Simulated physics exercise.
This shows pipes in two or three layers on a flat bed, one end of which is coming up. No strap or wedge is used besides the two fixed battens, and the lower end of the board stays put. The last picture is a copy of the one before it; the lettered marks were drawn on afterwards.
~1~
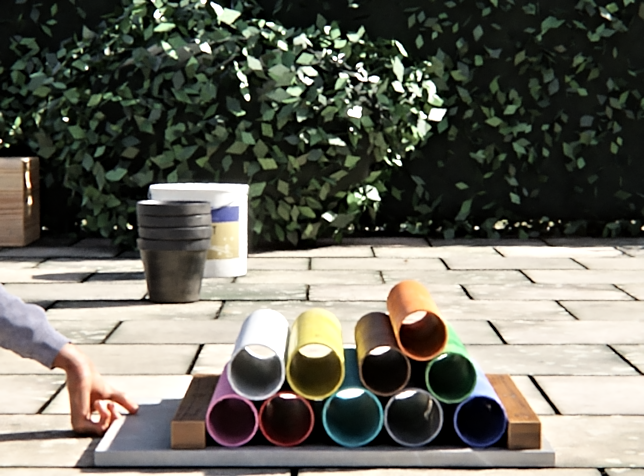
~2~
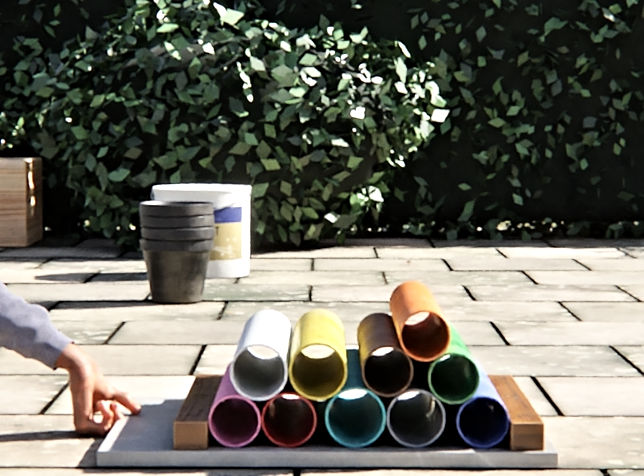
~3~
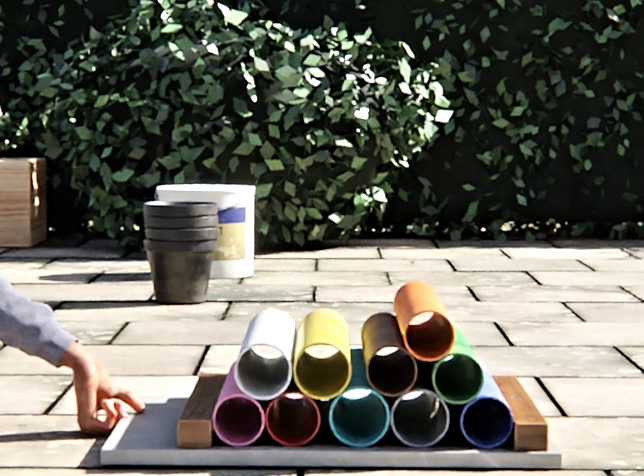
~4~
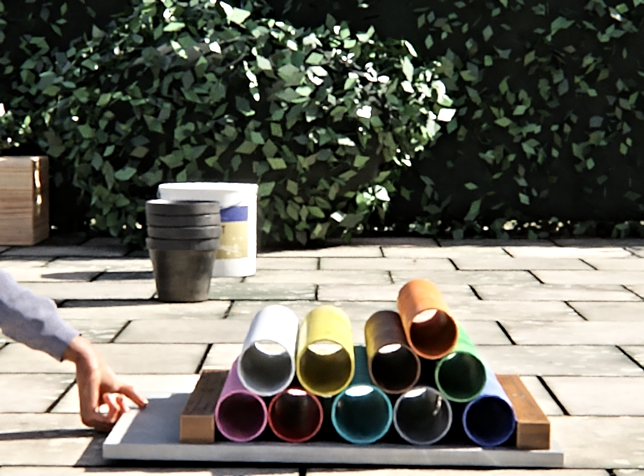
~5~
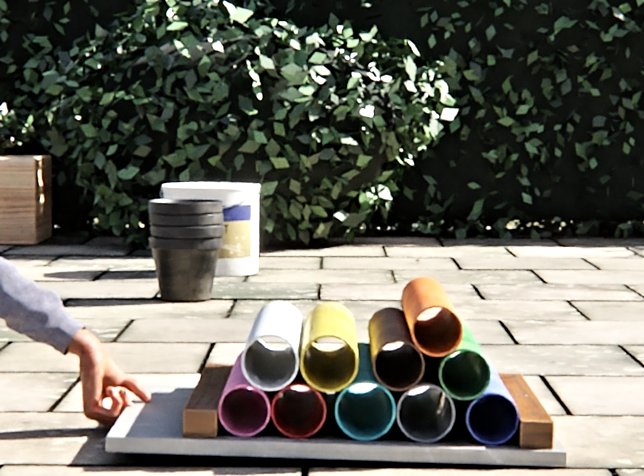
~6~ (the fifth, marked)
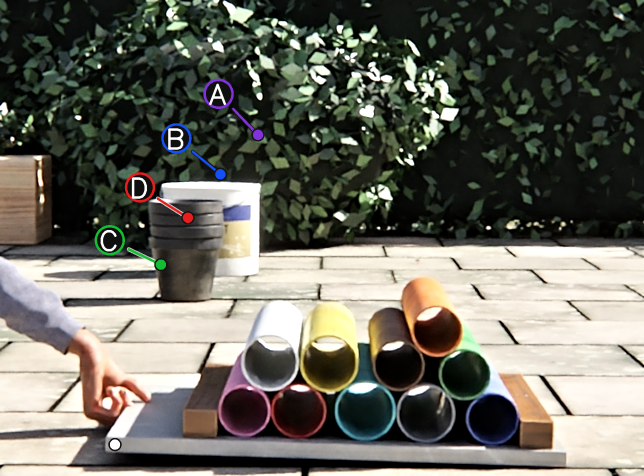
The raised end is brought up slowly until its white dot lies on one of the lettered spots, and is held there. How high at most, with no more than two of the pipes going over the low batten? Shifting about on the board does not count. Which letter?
Stop at C.
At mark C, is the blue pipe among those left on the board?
Yes, with C.
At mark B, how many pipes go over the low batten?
The count is five.
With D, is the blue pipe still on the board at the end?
Yes, with D.
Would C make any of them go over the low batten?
Yes.
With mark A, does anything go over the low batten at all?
Yes.
On the marked copy, A at (258, 135); B at (220, 174); C at (161, 264); D at (188, 217); the white dot at (115, 445).
Taking C. A third of the way, board at 16°.
Two thirds of the way, board at 25°.
When it is over, board at 25°, two over the low batten (green, orange).
As for the rest, A five over the low batten; B five over the low batten; D five over the low batten.
